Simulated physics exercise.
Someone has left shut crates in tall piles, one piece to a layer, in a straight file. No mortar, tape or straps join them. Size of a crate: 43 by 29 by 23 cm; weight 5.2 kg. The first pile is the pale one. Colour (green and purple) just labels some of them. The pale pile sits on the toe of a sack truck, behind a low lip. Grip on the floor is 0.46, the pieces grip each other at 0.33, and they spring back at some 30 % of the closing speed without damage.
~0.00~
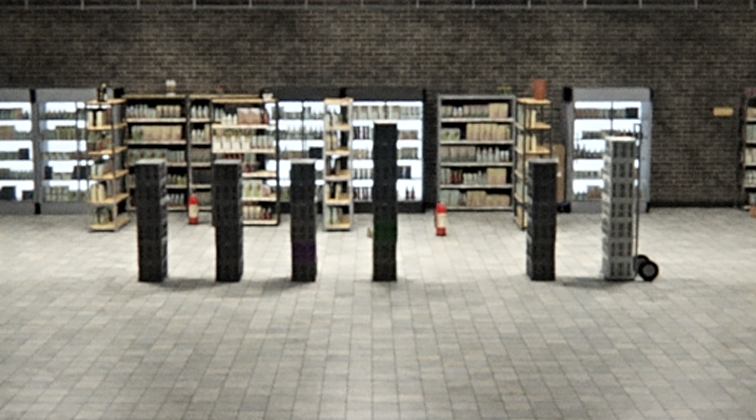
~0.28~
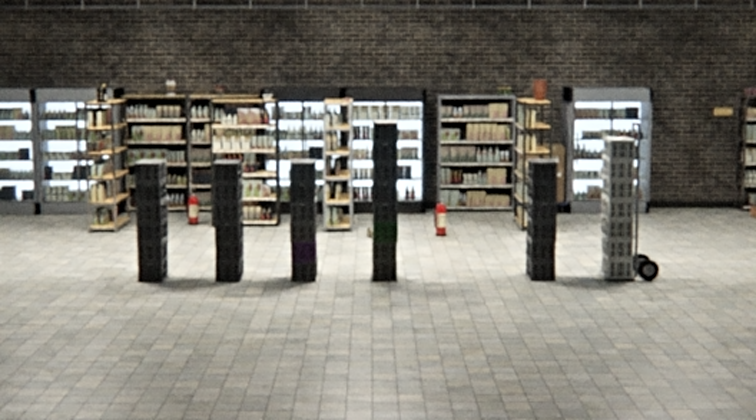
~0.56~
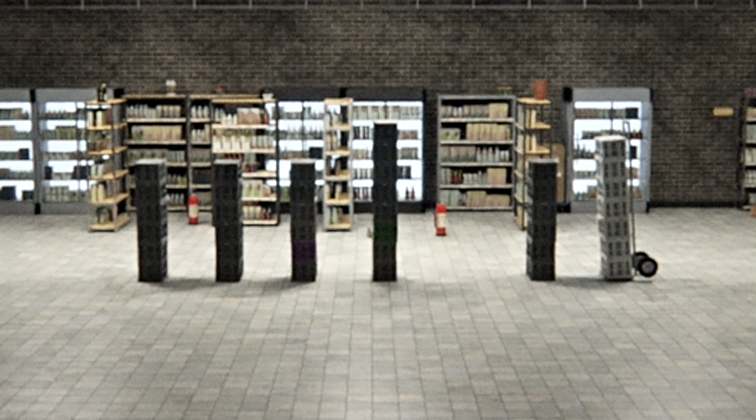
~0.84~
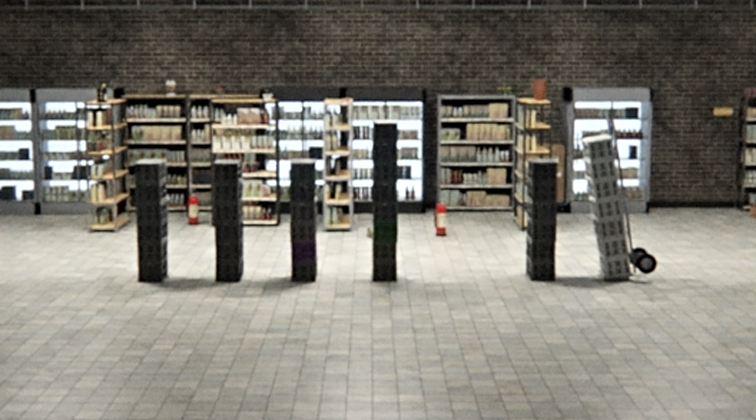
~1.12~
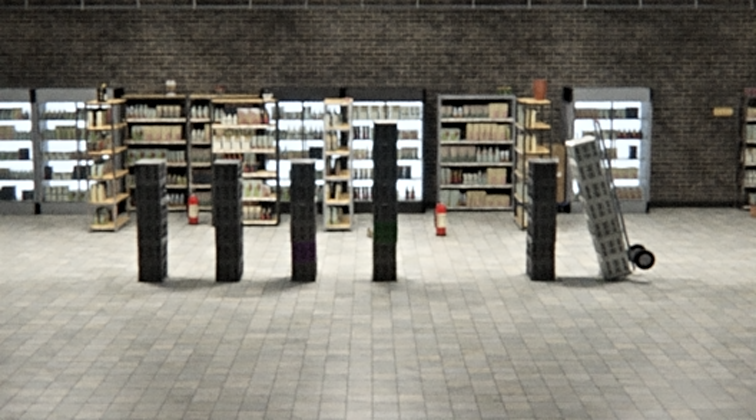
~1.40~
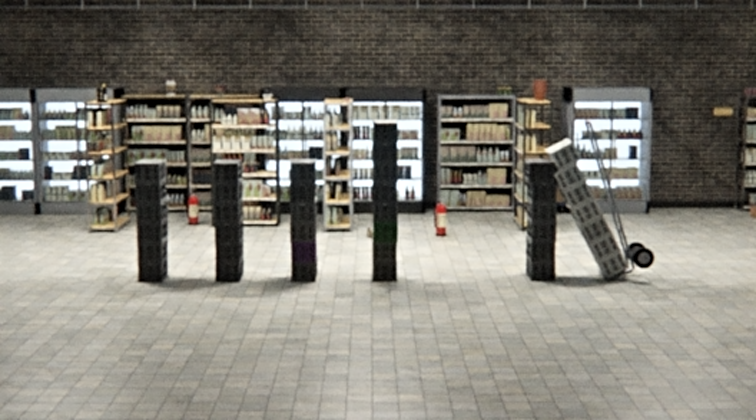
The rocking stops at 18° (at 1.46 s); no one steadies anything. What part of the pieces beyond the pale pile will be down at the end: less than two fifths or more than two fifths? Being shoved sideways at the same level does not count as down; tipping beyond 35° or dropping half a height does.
Ending down: Less than two fifths.
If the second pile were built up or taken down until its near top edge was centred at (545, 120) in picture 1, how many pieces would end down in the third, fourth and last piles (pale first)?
Then third 7, fourth 5, last 5.
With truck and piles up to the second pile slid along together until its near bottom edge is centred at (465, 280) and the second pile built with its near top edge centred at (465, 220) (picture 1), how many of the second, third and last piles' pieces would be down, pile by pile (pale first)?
In that case second 2, third 0, last 0.
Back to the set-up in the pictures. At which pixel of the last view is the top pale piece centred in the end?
At about (408, 244).
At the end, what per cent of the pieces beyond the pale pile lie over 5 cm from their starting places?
It is 25 per cent.
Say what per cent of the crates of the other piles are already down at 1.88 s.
At that moment 0 per cent.
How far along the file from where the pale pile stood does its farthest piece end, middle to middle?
Some 240 cm.
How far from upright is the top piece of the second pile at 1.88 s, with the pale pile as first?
Roughly 10° from upright.
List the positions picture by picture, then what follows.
In the first picture (places mark the middle of the side facing us), truck frame (639, 156) 0° forward; green crate (385, 232); purple crate (303, 252); the rest undisturbed.
Truck frame (638, 156) 0° forward; green crate (385, 232), in the second picture.
Truck frame (630, 154) 4° forward, top of the pale pile leaning 4°; green crate (385, 232); the rest undisturbed, in the third picture.
Truck frame (618, 153) 10° forward, top of the pale pile leaning 10°; green crate (385, 232); the rest undisturbed, in the fourth picture.
Truck frame (606, 152) 15° forward, top of the pale pile leaning 16°; green crate (385, 232); the rest undisturbed, in the fifth picture.
Truck frame (599, 153) 18° forward, top of the pale pile leaning 27°; green crate (385, 232); purple crate (303, 252); one has shifted, in the sixth picture.
After 1.88 s, 7 of the pale pile down; none of the 32 other crates down, 6 disturbed.
After 2.30 s, 7 of the pale pile down; 5 of the 32 other crates down.
At rest (4.0 s), 7 of the pale pile down; 5 of the 32 other crates down; green crate shifted 43 mm; purple crate unmoved. That is 16 per cent. As the last picture would show them, middles, green crate near (382, 230), purple crate near (304, 249).
